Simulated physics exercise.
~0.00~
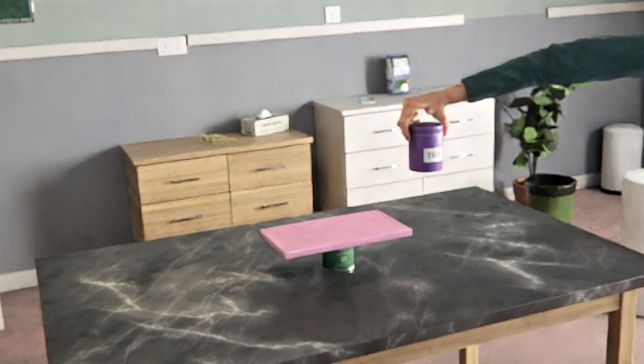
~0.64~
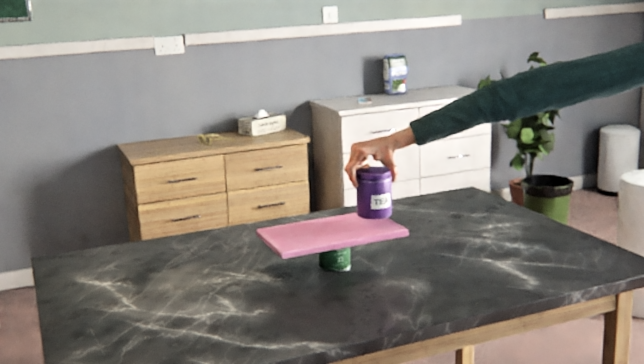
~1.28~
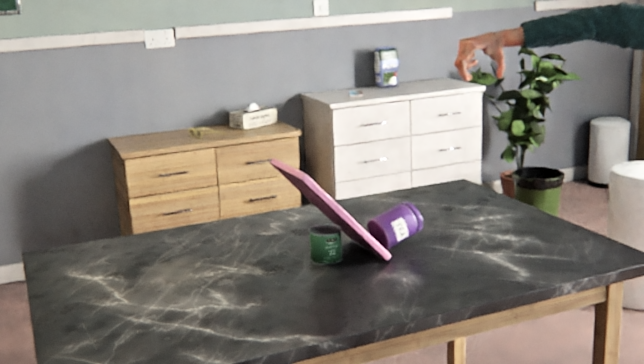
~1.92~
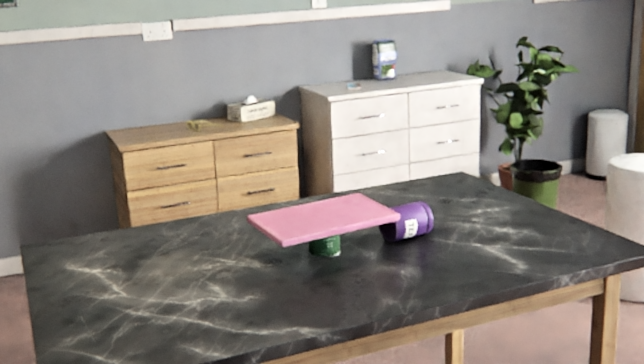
A purple jar set on a balanced pink board tips it and falls over.
